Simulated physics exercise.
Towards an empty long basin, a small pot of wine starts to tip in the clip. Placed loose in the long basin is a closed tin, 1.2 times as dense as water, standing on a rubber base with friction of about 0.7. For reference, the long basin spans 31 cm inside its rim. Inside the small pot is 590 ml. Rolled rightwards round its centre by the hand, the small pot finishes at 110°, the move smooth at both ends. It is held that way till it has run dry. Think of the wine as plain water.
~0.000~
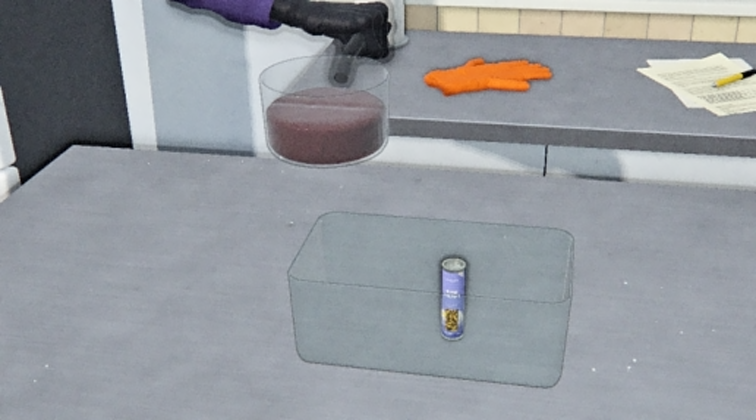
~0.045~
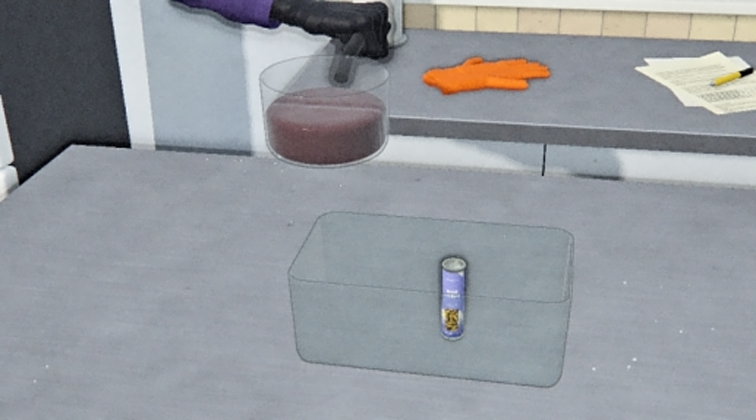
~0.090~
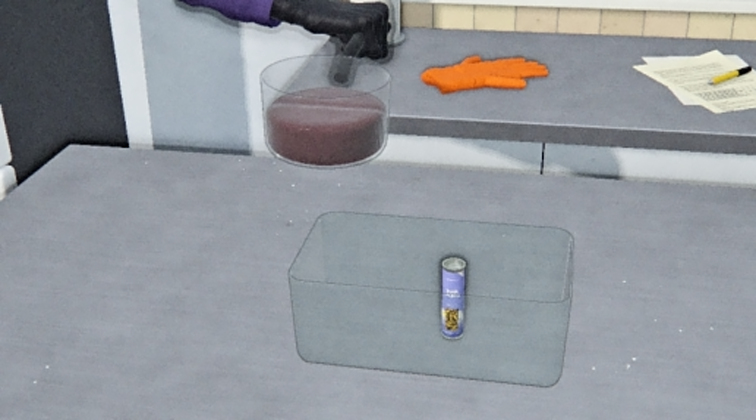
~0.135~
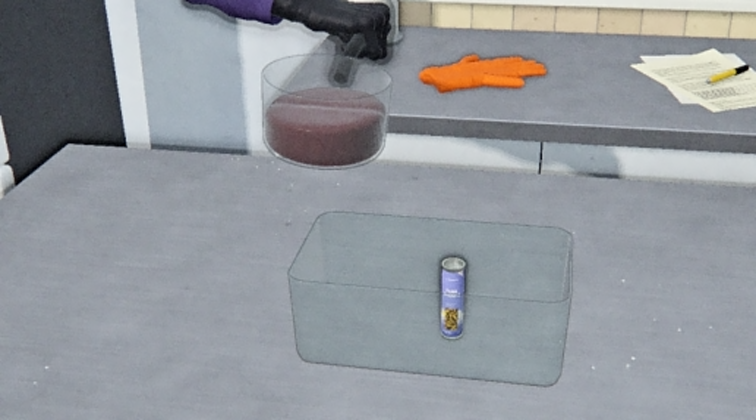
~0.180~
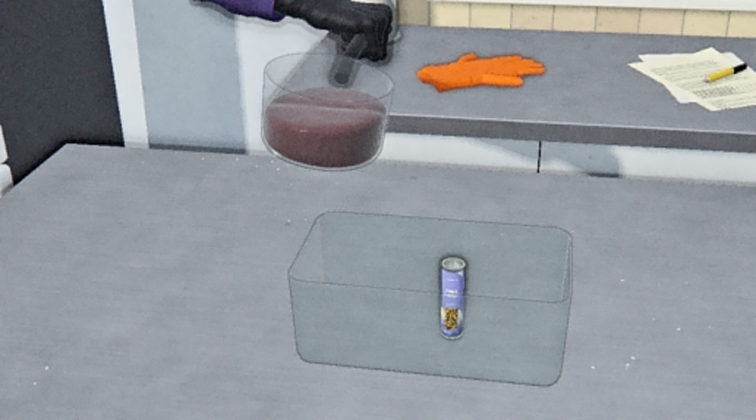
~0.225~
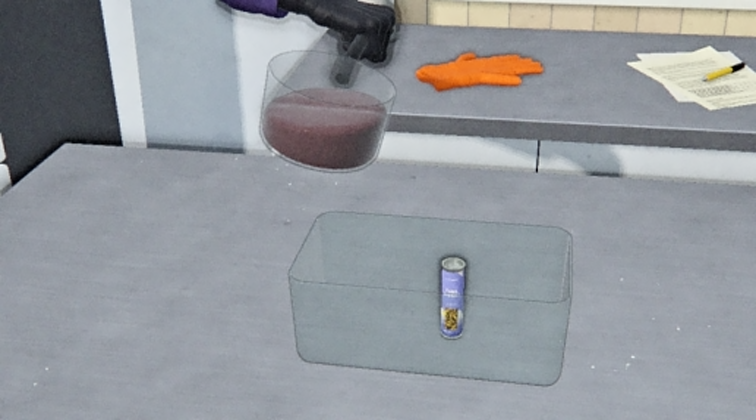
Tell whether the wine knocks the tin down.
It's going to be knocked down.
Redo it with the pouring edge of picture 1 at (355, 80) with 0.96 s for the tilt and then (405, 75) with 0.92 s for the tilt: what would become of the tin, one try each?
In the first try it remains standing; in the second it comes down.
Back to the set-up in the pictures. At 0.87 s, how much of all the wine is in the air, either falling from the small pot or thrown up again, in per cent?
Close to 18 in every hundred parts.
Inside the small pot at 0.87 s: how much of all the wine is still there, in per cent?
12 in a hundred, give or take.
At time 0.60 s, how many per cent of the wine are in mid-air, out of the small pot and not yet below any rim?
Some 32 % is the figure.
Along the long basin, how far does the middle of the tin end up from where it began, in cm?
The tin's middle ends up about 7.5 cm along the basin.
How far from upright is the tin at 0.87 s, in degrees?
It tilts roughly 0° from upright.
After 0.60 s the tilt is 75° and 67 per cent is still to pour; the tin stands where it began.
After 0.87 s the tilt is 107° and 13 per cent is still to pour; the tin stands 1 cm from where it began.
After 1.15 s the tilt is 110° and 0 per cent is still to pour; the tin lies on its side.
After 1.46 s the tilt is 110° and 0 per cent is still to pour; the tin lies on its side.
In the end the tin lies on its side.
